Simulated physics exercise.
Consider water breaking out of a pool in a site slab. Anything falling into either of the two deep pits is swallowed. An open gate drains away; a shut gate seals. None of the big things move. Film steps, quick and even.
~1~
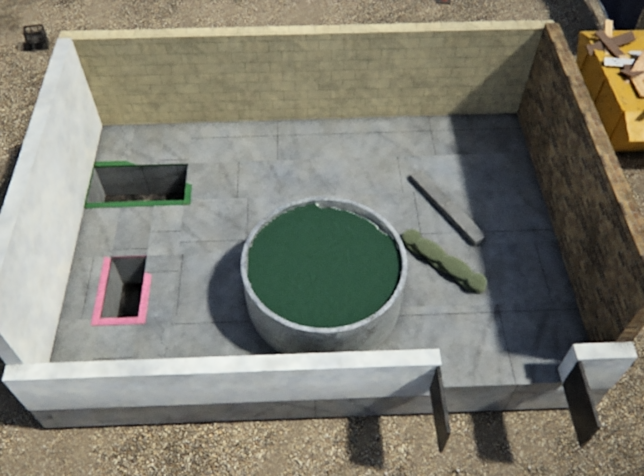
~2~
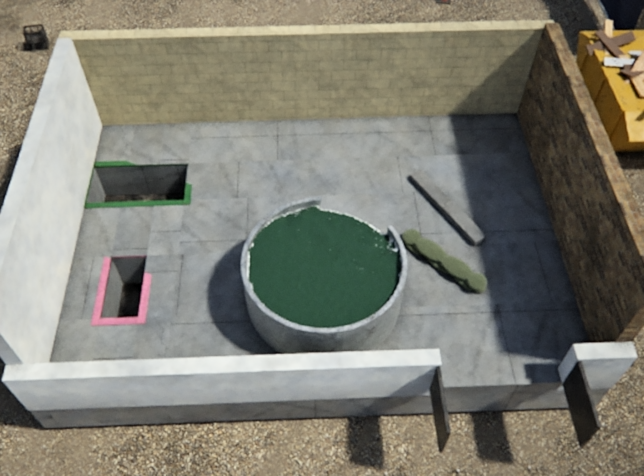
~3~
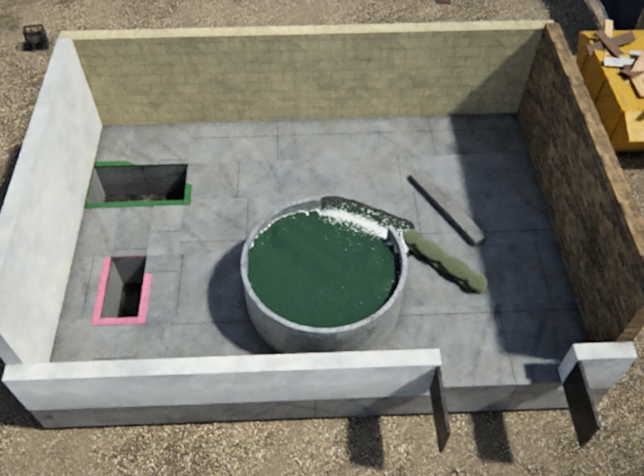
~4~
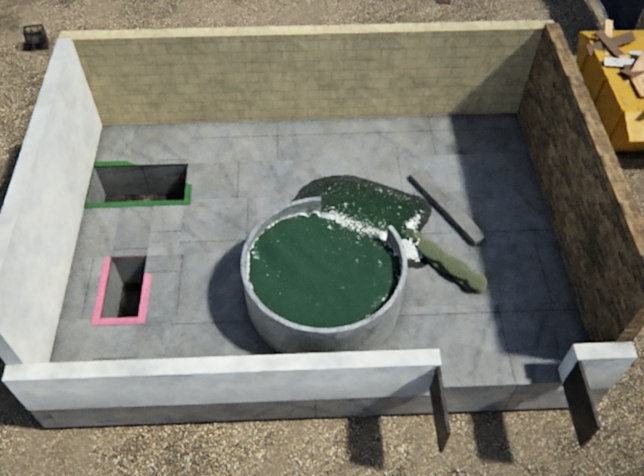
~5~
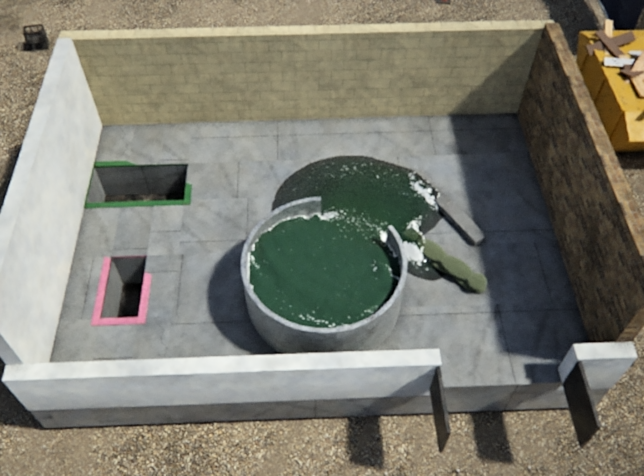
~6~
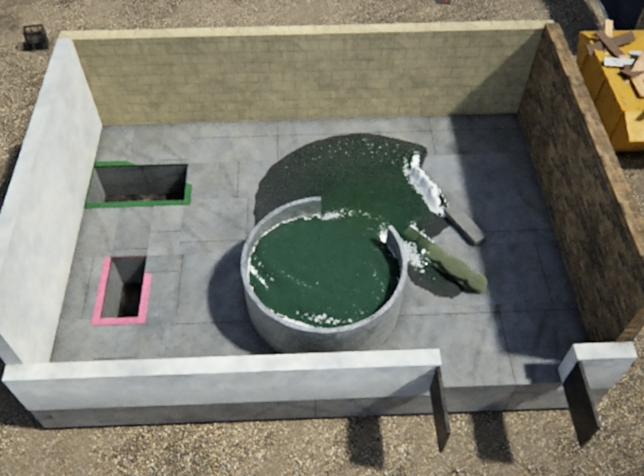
In a walled concrete yard, a round tank full of dark green water broke open on its far side, and the water poured through the gap and spread across the slab, reaching a grey bar.
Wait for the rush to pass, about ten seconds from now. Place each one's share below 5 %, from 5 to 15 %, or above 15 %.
Placed: The gate lands above 15 %; the pink pit lands below 5 %; the green pit lands above 15 %.
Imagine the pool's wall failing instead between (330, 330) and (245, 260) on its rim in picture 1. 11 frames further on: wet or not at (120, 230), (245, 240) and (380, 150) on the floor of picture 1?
Soaked, then unsoaked, then unsoaked.
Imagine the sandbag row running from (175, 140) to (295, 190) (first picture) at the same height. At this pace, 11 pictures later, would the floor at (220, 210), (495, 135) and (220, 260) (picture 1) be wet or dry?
Point by point: Above the waterline / below the waterline / above the waterline.
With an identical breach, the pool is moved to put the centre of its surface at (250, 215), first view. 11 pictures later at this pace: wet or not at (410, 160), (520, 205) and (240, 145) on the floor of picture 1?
In sequence: Inundated, next unflooded, then inundated.
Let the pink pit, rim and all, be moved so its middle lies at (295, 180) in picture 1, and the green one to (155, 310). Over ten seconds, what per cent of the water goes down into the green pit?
The green pit takes 6 per cent.
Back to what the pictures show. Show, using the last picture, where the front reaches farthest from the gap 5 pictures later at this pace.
At about (503, 118).
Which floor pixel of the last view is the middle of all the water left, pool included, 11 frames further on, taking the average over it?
At roughly (365, 225).
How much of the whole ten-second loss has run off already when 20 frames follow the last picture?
Log: Around 5 %, estimated.
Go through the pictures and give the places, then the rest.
The first picture shows the round tank at (324, 263) is whole and still.
In the second picture, the front is at a hidden place, out from the gap on the round tank's far side.
In the third picture, the front is at a hidden place, out from the gap on the round tank's far side.
In the fourth picture, water pours out on the round tank's far side and has run to (424, 205).
In the fifth picture, the front is at (331, 161), out from the gap on the round tank's far side.
In the sixth picture, the front is at (417, 147), out from the gap on the round tank's far side.
A moment on, water covers 35 % of the floor; the gate 0 %, the pink pit 0 %, the green pit 0 %.
Next, water covers 40 % of the floor; the gate 0 %, the pink pit 0 %, the green pit 0 %.
Then, water covers 60 % of the floor; the gate 1 %, the pink pit 0 %, the green pit 1 %.
Later, water covers 70 % of the floor; the gate 8 %, the pink pit 0 %, the green pit 9 %.
In the end, water covers 85 % of the floor; the gate 19 %, the pink pit 2 %, the green pit 19 %.
